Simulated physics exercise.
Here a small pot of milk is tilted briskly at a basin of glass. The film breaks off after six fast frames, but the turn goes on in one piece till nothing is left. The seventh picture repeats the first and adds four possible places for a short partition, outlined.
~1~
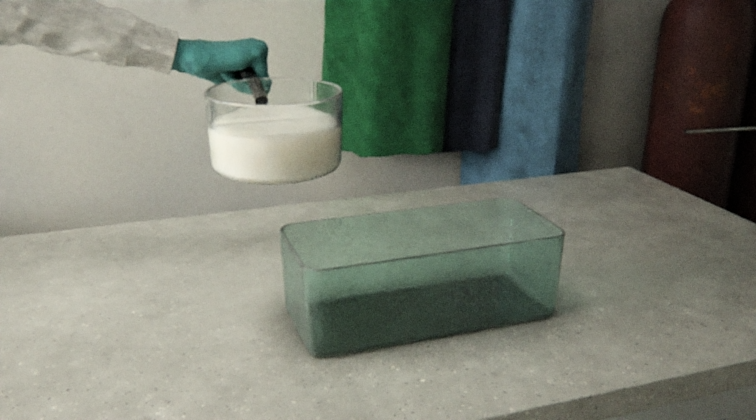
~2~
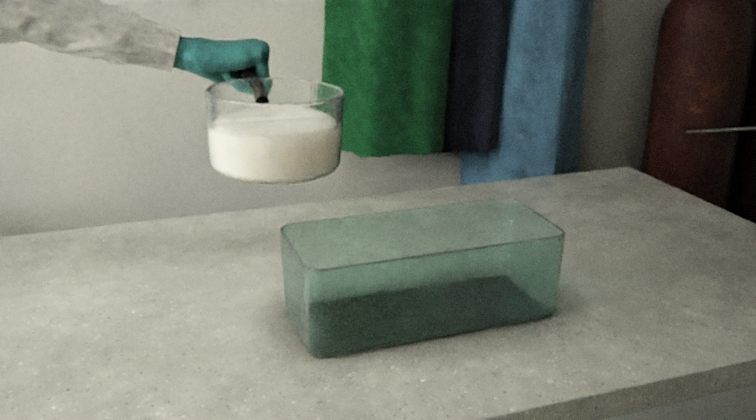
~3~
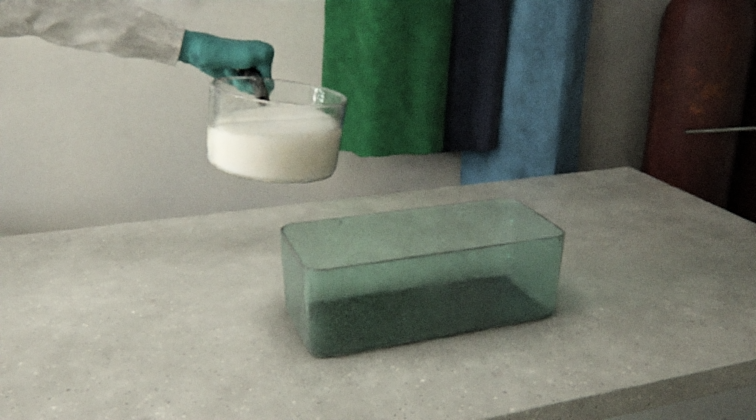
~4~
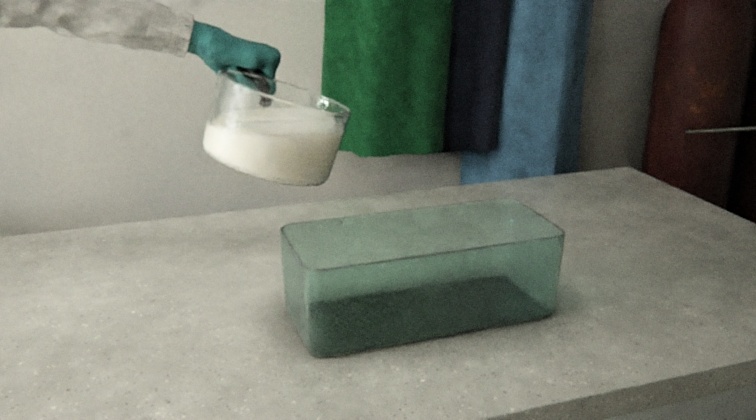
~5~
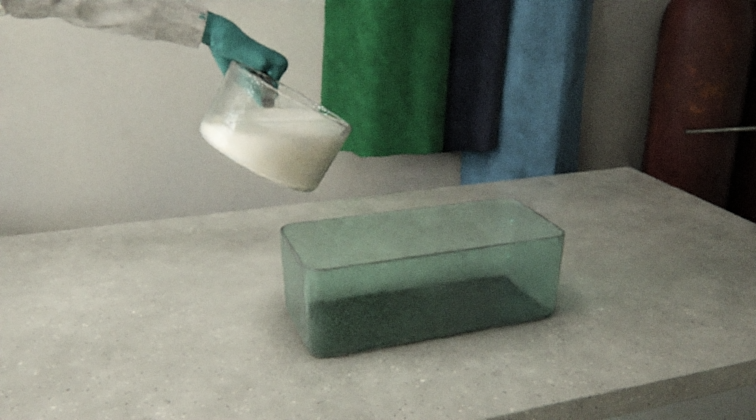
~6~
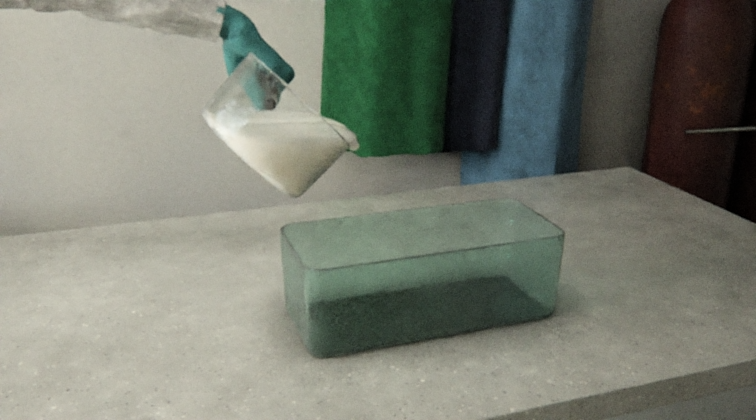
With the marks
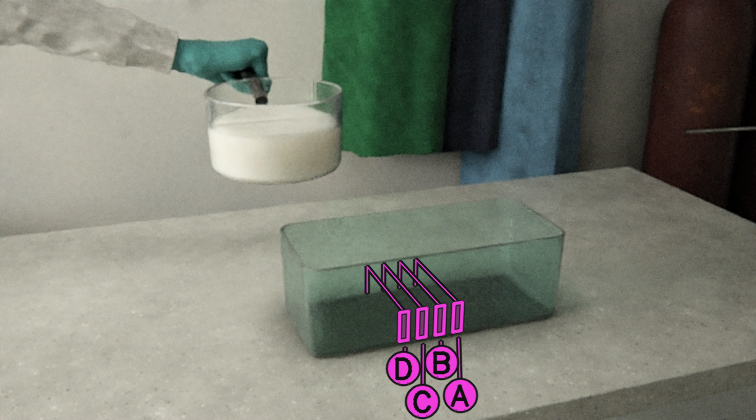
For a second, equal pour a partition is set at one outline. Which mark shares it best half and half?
Choose D.
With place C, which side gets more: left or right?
The left side.
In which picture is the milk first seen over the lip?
In picture 6.
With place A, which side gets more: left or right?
More ends on the left.
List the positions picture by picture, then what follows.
In the first frame, upright, lip at (337, 86); basin from (307, 355) to (552, 312); nothing has left yet.
In the second frame, tipped about 2°, lip at (338, 88); nothing has left yet.
In the third frame, tipped about 8°, lip at (342, 95); nothing has left yet.
In the fourth frame, tipped about 18°, lip at (345, 107); nothing has left yet.
In the fifth frame, tipped about 31°, lip at (347, 123); nothing has left yet.
In the sixth frame, tipped about 46°, lip at (345, 140); milk is over the lip, down to (350, 145).
In magenta, A at (458, 338); B at (441, 341); C at (423, 344); D at (405, 347).
With A, about 84 % ends left of the wall and 14 % right of it.
With B, about 88 % ends left of the wall and 11 % right of it.
With C, about 74 % ends left of the wall and 23 % right of it.
With D, about 52 % ends left of the wall and 47 % right of it.
